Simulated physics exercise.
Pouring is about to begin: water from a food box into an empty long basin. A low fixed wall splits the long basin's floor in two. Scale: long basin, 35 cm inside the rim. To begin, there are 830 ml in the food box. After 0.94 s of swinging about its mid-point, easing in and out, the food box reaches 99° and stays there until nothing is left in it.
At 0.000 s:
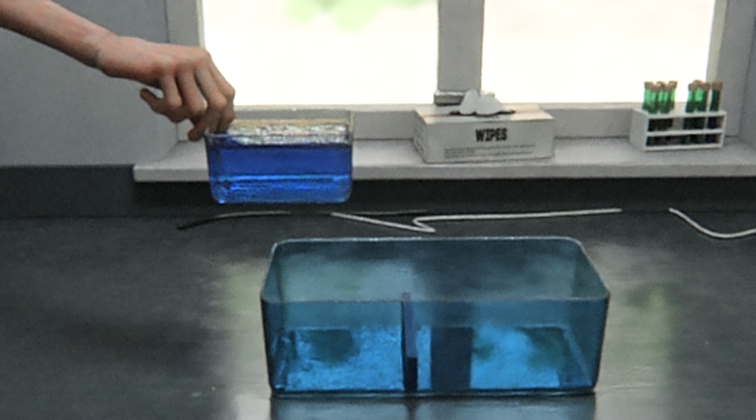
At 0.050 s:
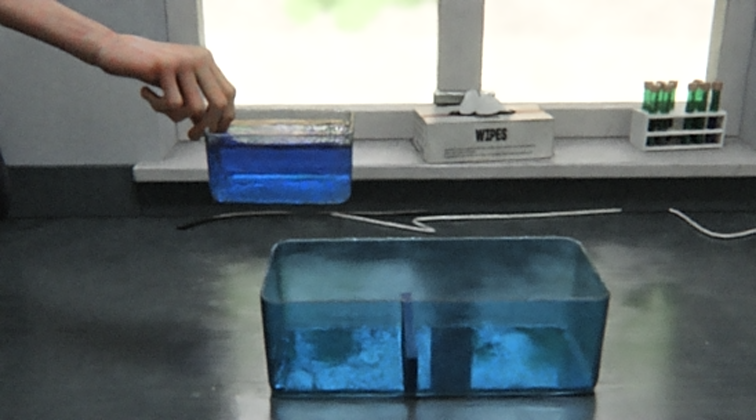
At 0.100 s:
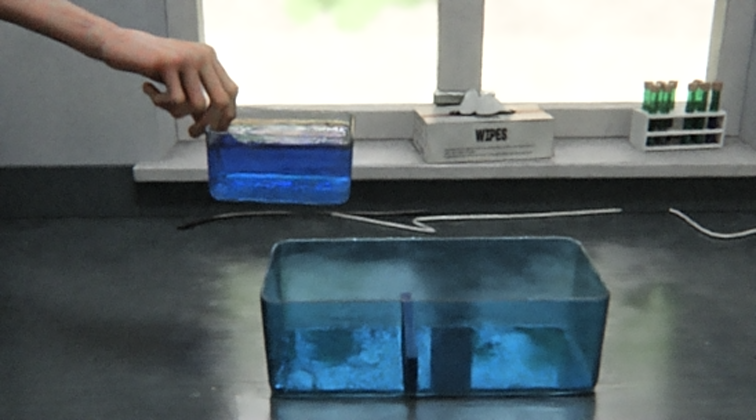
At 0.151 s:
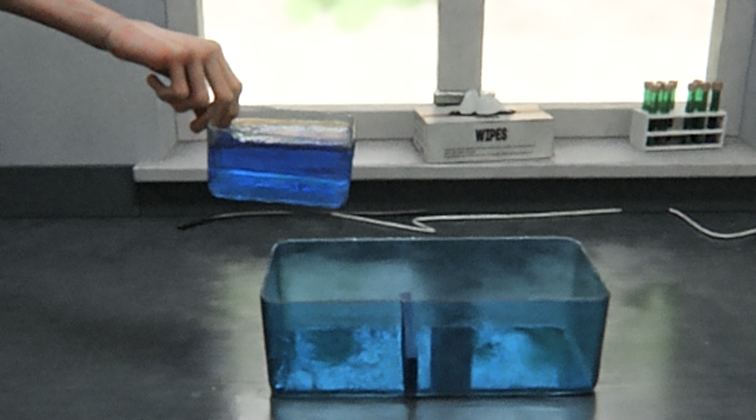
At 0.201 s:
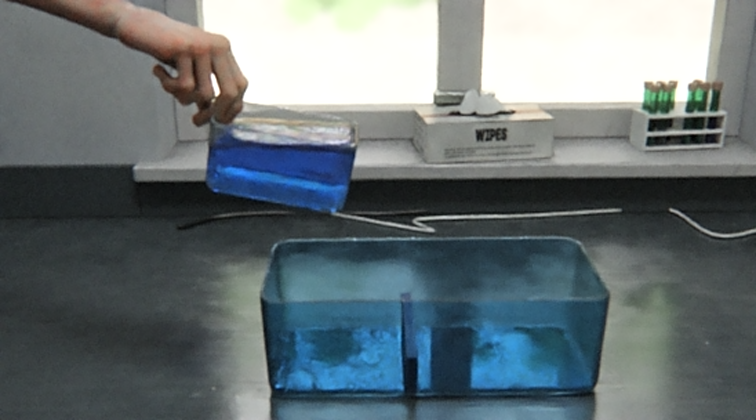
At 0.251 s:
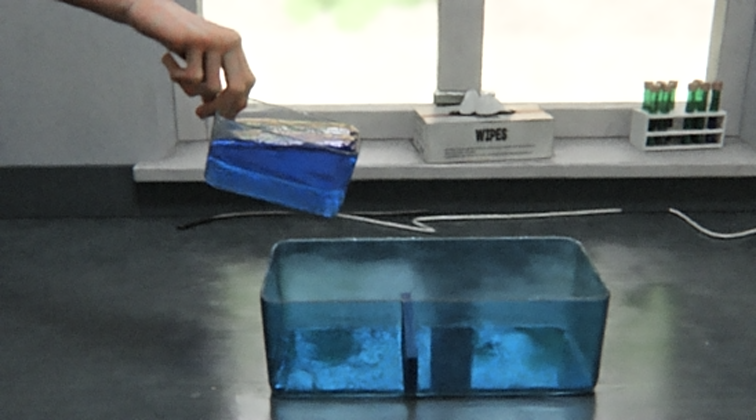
To begin with, a hand holds a clear food box of blue water almost level, above and to the left of a long blue-tinted basin with a low dividing wall, on a dark bench. The hand then tilts the box gradually, its right end dipping and its left end rising, while the basin stays still.
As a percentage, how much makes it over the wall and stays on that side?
Some 64 per cent makes it over and stays.
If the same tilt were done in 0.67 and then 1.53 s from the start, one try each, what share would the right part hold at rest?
About 55 %, then about 65 %.
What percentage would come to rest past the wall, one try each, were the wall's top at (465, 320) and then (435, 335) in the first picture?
5 then 45 %.
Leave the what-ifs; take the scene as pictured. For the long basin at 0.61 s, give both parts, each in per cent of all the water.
About 3 left, about 20 right.
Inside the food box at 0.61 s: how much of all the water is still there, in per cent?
Fraction remaining: Approx. 40 per cent.
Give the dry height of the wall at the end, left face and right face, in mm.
30 mm left, 26 mm right.
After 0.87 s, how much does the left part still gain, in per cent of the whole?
Near 12 in a hundred.
After 0.61 s the tilt is 72° and 40 per cent is still to pour, 3 is left of the wall and 20 right of it.
After 0.87 s the tilt is 98° and 9 per cent is still to pour, 23 is left of the wall and 63 right of it.
After 1.14 s the tilt is 99° and 1 per cent is still to pour, 33 is left of the wall and 64 right of it.
After 1.44 s the tilt is 99° and 0 per cent is still to pour, 35 is left of the wall and 64 right of it.
In the end 35 per cent lies left of the wall, 64 right of it and 1 outside.
